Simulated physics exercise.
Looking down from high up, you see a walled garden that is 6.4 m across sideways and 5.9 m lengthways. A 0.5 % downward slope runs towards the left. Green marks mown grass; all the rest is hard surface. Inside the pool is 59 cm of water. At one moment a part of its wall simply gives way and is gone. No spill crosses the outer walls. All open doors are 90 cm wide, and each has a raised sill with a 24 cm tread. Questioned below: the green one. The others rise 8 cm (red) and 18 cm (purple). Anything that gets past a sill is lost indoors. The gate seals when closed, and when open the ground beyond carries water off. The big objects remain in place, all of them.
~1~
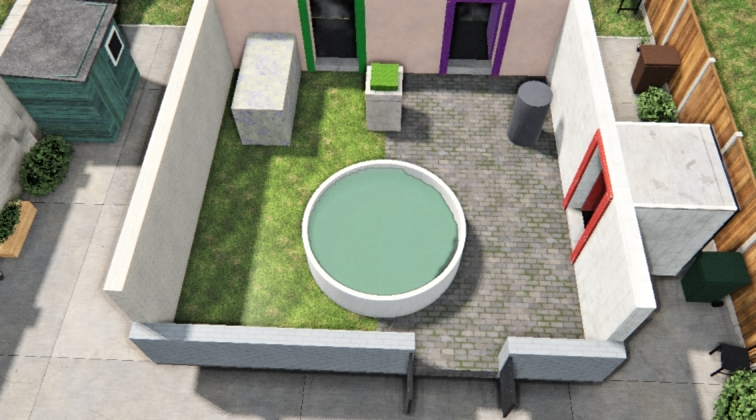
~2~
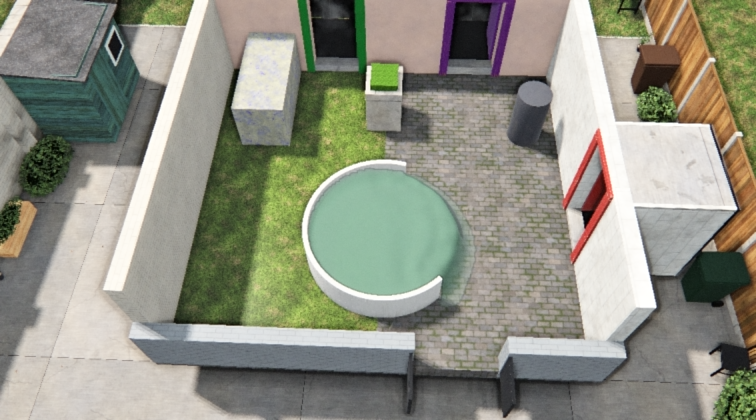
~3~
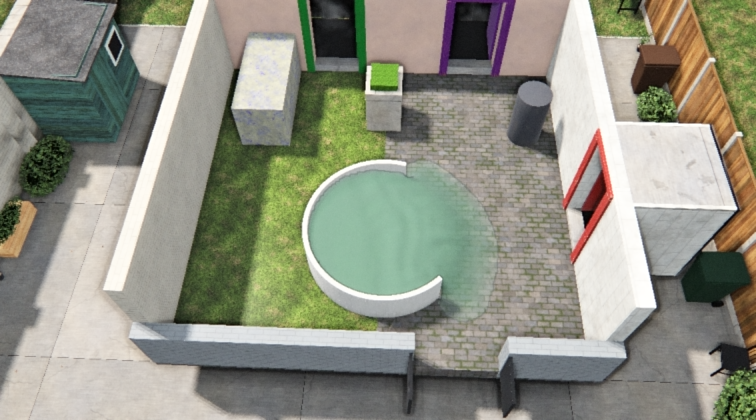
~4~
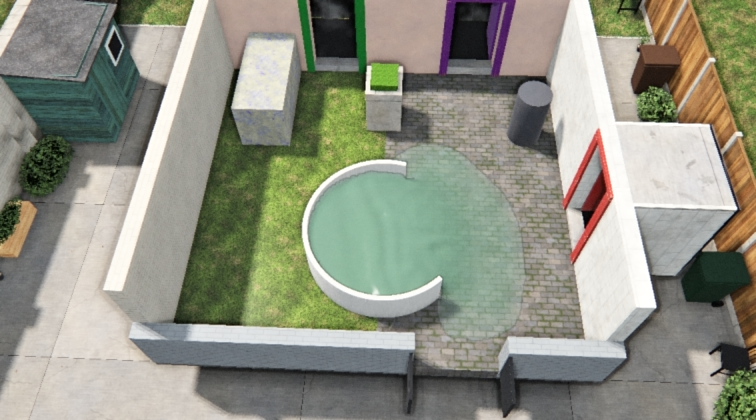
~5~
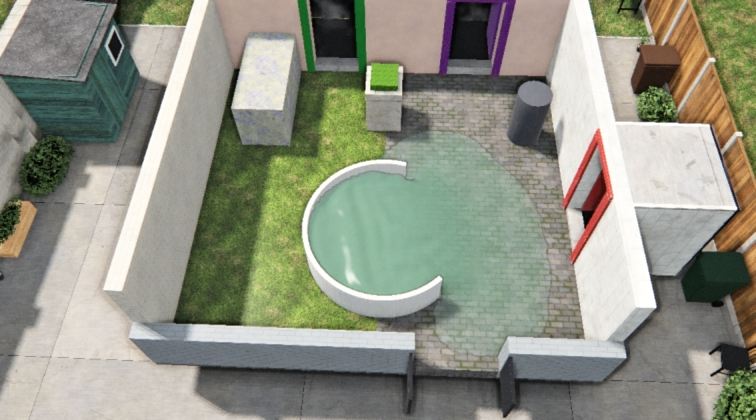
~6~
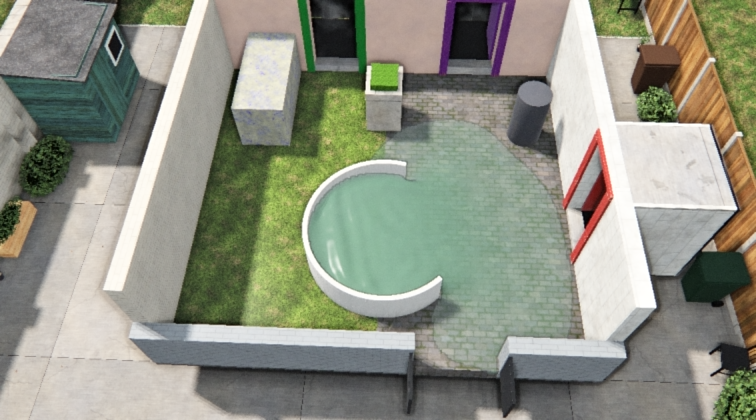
Green water spreading rightward across grey paving in a walled garden after part of a round white pool's wall suddenly vanishes.
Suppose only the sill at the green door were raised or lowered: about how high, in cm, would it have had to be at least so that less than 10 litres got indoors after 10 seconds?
It would have had to be about 9.5 cm high.
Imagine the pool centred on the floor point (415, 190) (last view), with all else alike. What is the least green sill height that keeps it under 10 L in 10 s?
I'd put it at close to 14.5 cm.
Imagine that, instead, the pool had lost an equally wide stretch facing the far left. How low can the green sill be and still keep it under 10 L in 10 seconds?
A height of around 25 cm.
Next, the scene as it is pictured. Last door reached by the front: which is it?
Answer: Green.
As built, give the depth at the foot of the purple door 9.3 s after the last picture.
It comes to about 5.5 centimetres deep.
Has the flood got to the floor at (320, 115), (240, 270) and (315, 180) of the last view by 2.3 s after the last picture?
Untouched; untouched; untouched.
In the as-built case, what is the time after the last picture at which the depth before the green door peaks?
It peaks around 5.0 s.
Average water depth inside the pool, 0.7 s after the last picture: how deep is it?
About 32 cm.
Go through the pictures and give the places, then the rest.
The pool at (384, 228) is whole and still, 59 cm deep; the green door at (334, 33) is dry, in the first picture.
Water pours out at (455, 226) and has run 0.3 m, to a hidden place; about 7 cm deep outside, 59 cm at the back, in the second picture.
The front is at (480, 310), 0.7 m from the gap at (455, 227); 1.9 m2 of floor is wet, 59 cm left at the back, in the third picture.
The gap is at (454, 228), the front 1.2 m out at (511, 319); the back of the pool holds 59 cm, in the fourth picture.
The front is at (539, 327), 1.6 m from the gap at (454, 228); 6.6 m2 of floor is wet, 59 cm left at the back, in the fifth picture.
The gap is at (454, 229), the front 1.9 m out at (563, 331); the back of the pool holds 53 cm; the green door at (334, 33), 4.4 m from the gap, is still 2.1 m from the nearest water, in the sixth picture.
Then, 0.7 s after the last picture water covers 40 % of the floor, deepest (36 cm) near (581, 347); it has not reached the green door.
Then, 2.3 s after the last picture water covers 45 % of the floor, deepest (26 cm) near (561, 208); it has not reached the green door.
Then, 9.3 s after the last picture water covers 95 % of the floor, deepest (10 cm) near (185, 279); 9 cm at the green door, 1 litre in over its 15 cm sill.
At the green door as built, the water peaked near 13 cm, 5.1 s after the last picture.
Run again over the same 10 s with other heights there, 19 litres in over 8 cm, 6 litres over 10.5 cm. The limit of 10 litres is kept from about 9.5 cm up.
